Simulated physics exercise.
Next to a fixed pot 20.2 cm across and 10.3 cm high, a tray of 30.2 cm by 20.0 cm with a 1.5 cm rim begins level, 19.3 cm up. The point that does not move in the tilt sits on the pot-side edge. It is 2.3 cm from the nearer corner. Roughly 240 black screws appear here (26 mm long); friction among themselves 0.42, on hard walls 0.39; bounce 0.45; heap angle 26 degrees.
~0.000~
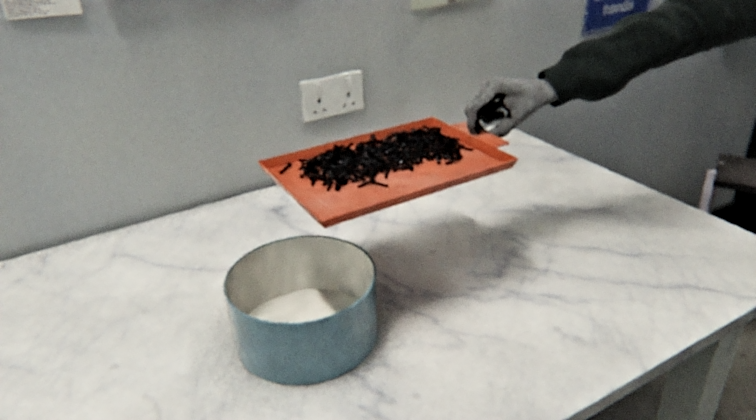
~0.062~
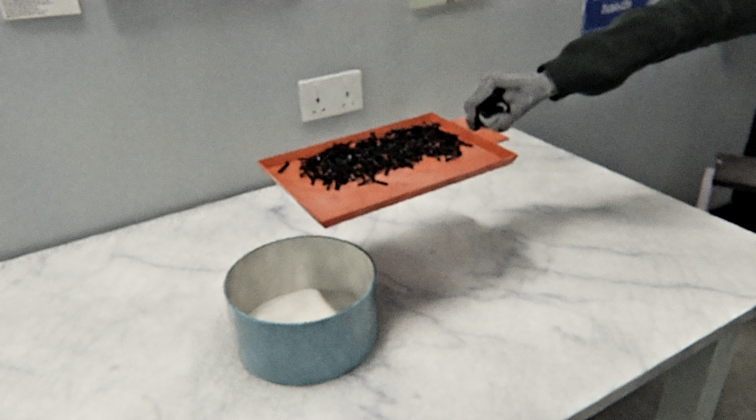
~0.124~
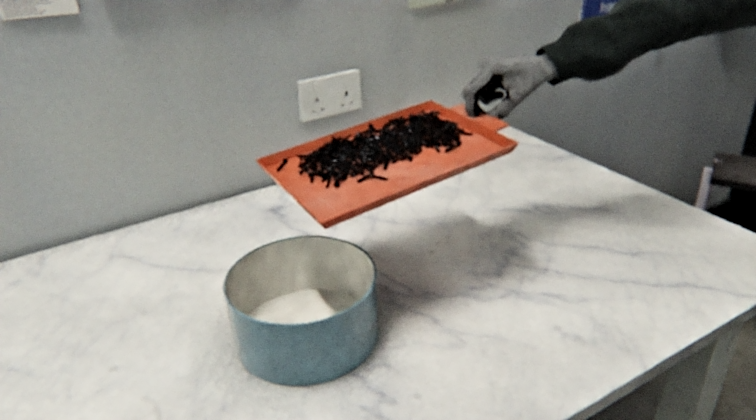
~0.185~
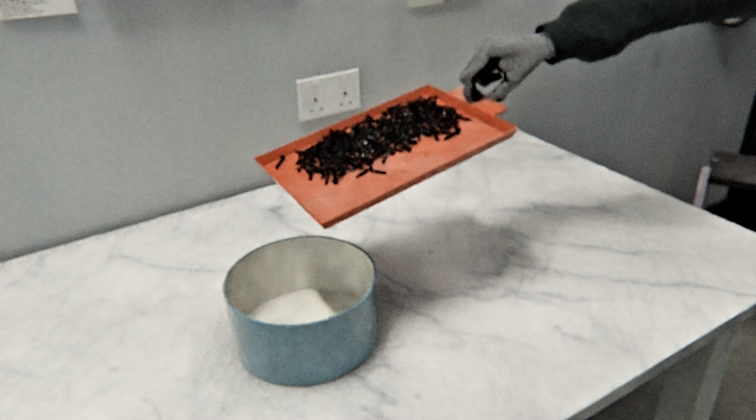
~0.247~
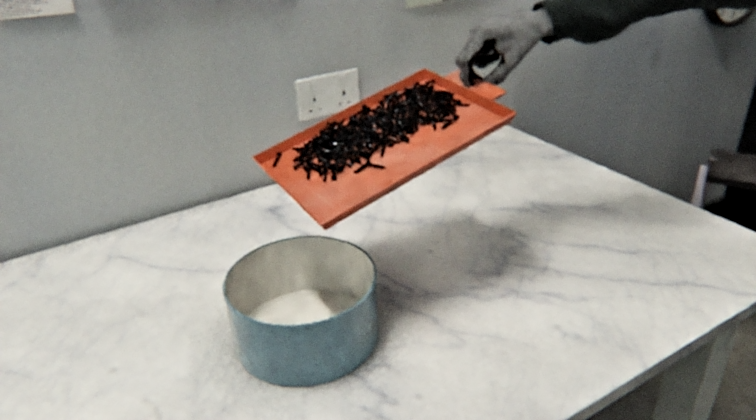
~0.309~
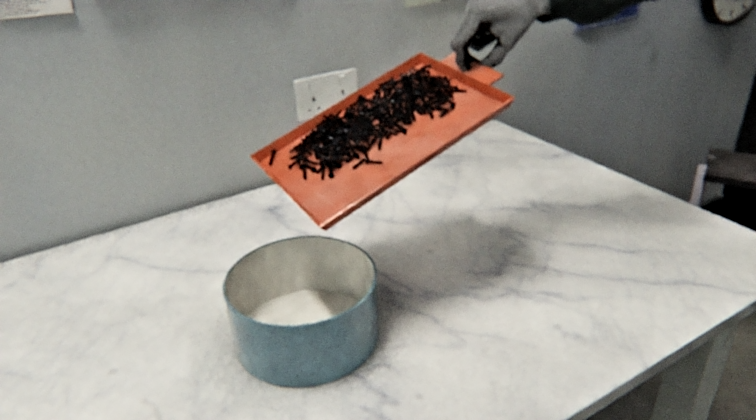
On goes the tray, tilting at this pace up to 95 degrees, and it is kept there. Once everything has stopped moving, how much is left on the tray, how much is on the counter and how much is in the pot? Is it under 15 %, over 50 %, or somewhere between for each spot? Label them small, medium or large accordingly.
Tray - small, counter - medium, pot - large.
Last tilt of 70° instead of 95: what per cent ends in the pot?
Estimate: Roughly 70 percent.
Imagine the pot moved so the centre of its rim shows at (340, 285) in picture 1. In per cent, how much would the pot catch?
I'd put it at around 35 per cent.
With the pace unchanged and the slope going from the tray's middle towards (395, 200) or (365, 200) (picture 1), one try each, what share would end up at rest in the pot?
Near 40 and 60 per cent, in that order.
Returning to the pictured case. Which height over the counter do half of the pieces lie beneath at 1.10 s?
About 2 cm.
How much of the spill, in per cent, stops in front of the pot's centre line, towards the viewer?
Share: Roughly 30 %.
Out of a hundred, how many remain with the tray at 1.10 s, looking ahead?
10%, roughly.
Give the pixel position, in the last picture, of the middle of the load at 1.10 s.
(267, 340), roughly.
Then, at 0.78 s, tilt 55 degrees; the tray holds 85 %, the pot 0 %.
After 1.10 s, tilt 80 degrees; the tray holds 10 %, the pot 65 %.
After 1.51 s, tilt 95 degrees; the tray holds 0 %, the pot 75 %.
In the end, at 2.5 s, tray 0 %, counter 25 %, pot 75 %.
